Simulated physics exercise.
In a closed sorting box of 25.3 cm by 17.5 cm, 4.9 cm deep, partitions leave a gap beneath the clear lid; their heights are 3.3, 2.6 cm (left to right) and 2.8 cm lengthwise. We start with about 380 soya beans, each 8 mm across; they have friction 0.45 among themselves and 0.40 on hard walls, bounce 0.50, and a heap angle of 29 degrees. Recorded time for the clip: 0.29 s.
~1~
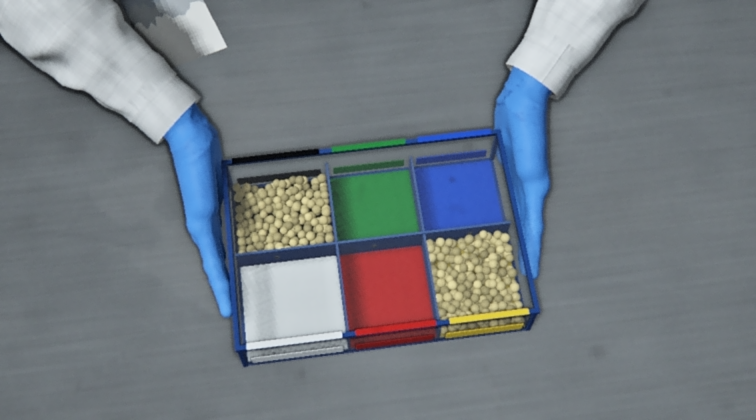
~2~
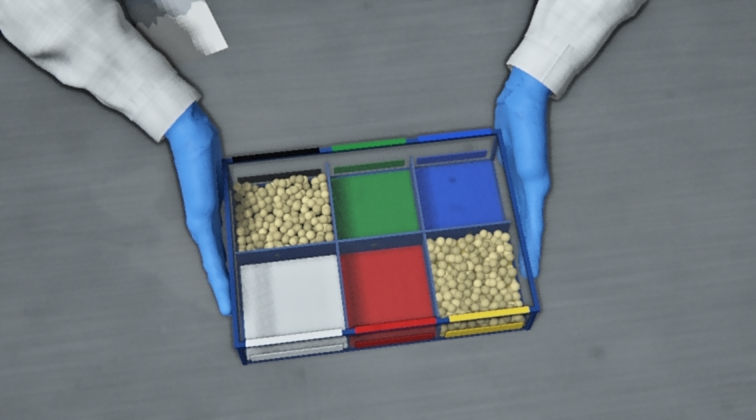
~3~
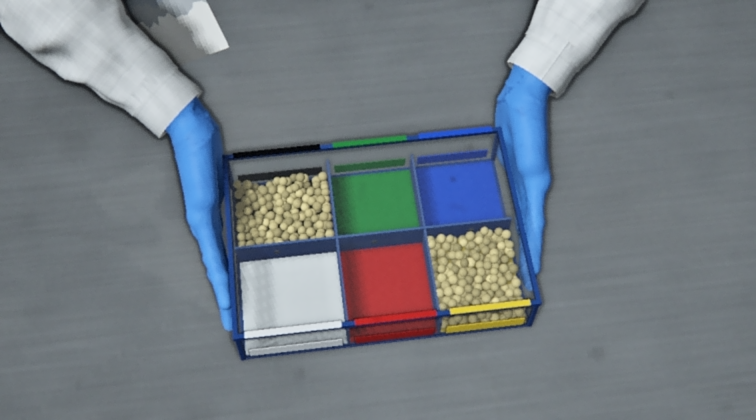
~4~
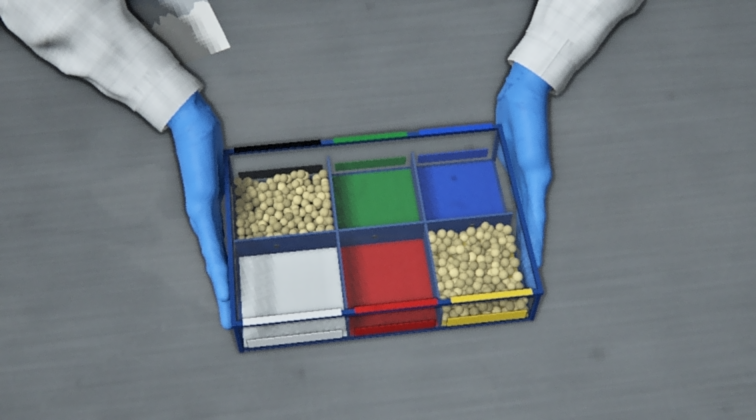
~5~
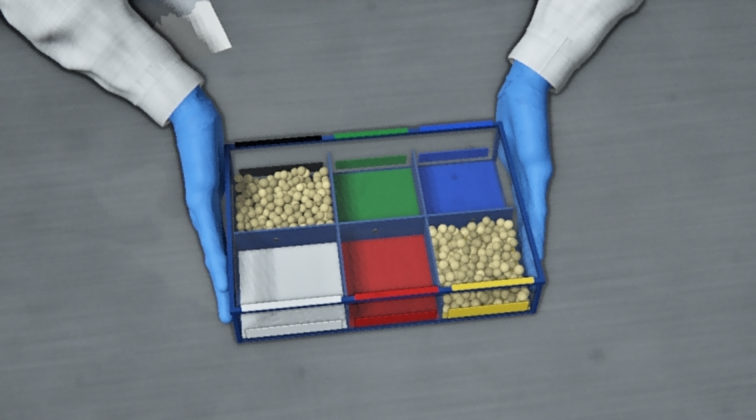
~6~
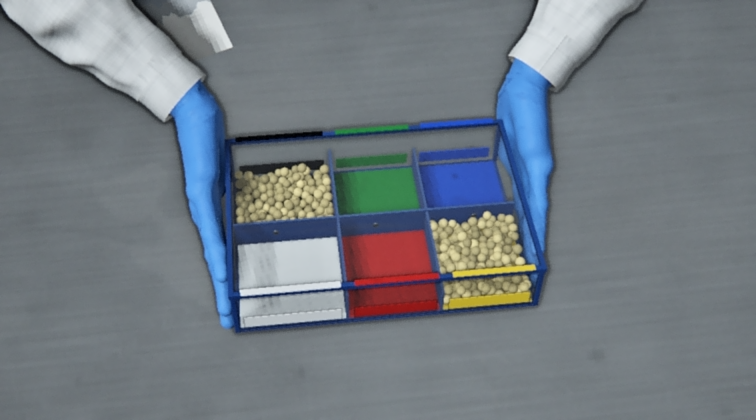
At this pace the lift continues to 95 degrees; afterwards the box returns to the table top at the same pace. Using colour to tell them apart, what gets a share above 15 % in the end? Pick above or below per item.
Red = below; blue = above; green = below; yellow = below; white = below; black = above.
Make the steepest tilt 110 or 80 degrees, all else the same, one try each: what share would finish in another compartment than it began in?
Roughly 55 percent for the first try and 25 percent for the second.
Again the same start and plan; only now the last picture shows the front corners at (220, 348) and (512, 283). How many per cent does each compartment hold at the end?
Red 10; blue 0; green 0; yellow 5; white 40; black 45.
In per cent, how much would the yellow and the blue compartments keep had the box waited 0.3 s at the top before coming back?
Then, in per cent: Yellow 5, blue 45.
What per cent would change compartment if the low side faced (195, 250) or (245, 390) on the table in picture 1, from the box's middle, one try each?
That would be close to 50 per cent, then close to 65 per cent.
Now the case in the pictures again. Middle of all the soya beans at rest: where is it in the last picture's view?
Close to pixel (422, 187).
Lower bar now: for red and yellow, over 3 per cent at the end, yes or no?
Red: False; yellow: True.
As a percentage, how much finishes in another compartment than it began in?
Near 45 in a hundred.
Then, 1.21 s after the last picture, tilt 95 degrees; blue 25 %, yellow 30 %, black 45 %.
Then, 2.02 s after the last picture, tilt 42 degrees; blue 45 %, green 5 %, yellow 10 %, black 45 %.
Then, 2.84 s after the last picture, tilt 0 degrees; blue 40 %, green 5 %, yellow 10 %, black 45 %.
In the end, red 0 %, blue 40 %, green 5 %, yellow 10 %, white 0 %, black 45 %.
